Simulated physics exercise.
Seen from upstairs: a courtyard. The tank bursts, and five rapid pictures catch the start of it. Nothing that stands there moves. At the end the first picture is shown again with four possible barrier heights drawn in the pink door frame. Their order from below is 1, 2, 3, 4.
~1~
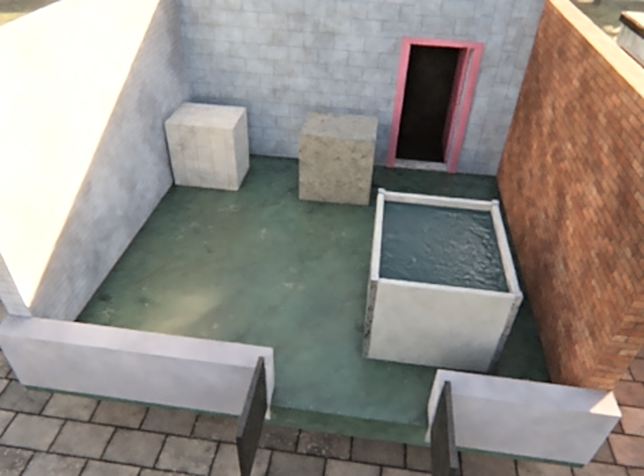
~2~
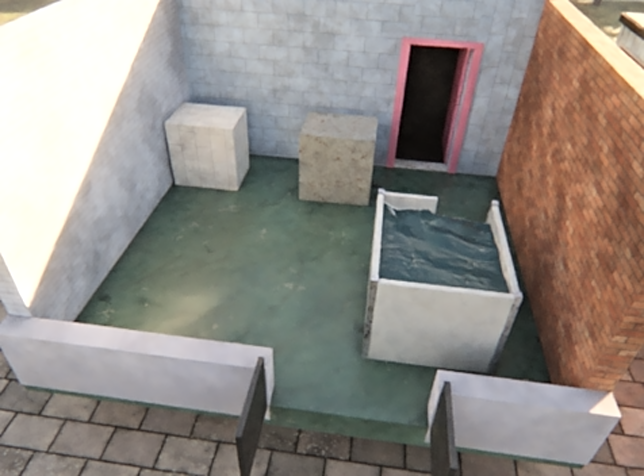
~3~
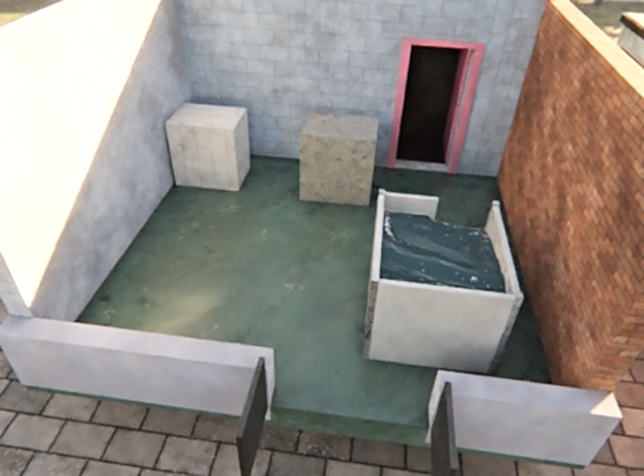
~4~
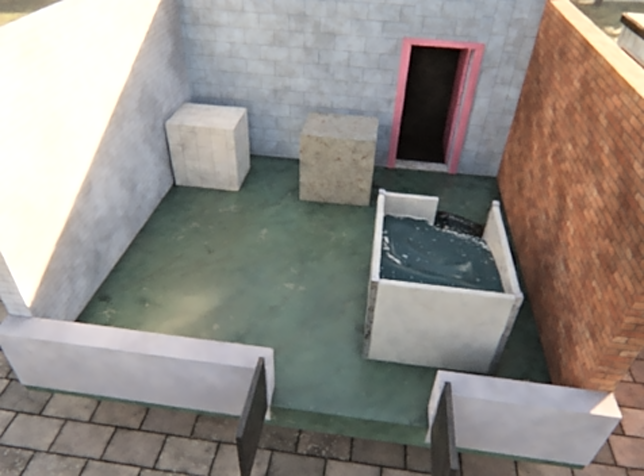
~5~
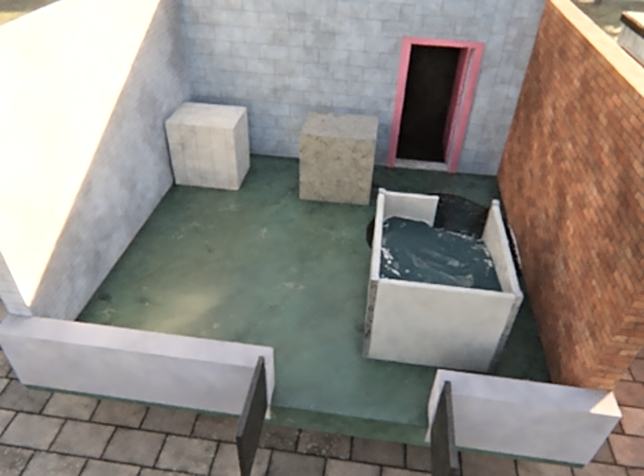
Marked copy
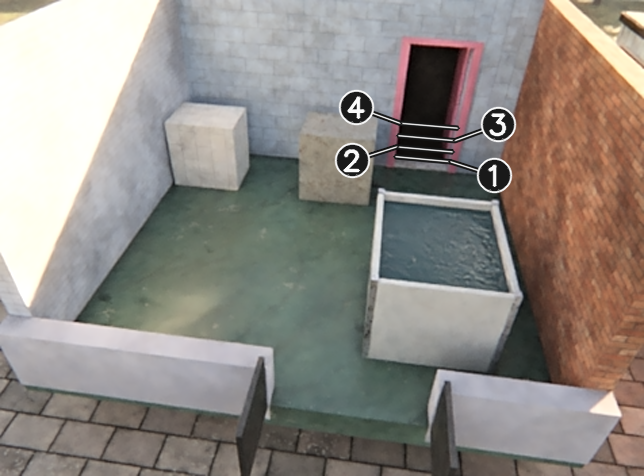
We see, from above, a walled yard with two pale blocks, a pink-framed doorway and a square tank of still water; the water churns and sinks lower, then dark water spreads over the ground behind the tank.
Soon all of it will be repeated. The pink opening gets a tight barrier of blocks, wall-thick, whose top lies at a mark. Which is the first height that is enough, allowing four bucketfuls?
The limit is 2.
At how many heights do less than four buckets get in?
Three of the four.
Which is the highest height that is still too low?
Here it is height 1.
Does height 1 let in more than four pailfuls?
Yes, that goes wrong.
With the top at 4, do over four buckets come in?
No, that is safe.
On the marked copy, 1 at (422, 159); 2 at (424, 149); 3 at (426, 138); 4 at (428, 125); from the bottom up 1, 2, 3, 4.
With 1, about 14 bucketfuls get in.
With 2, a splash gets over, under a bucket.
With 3, nothing gets over.
With 4, nothing gets over.
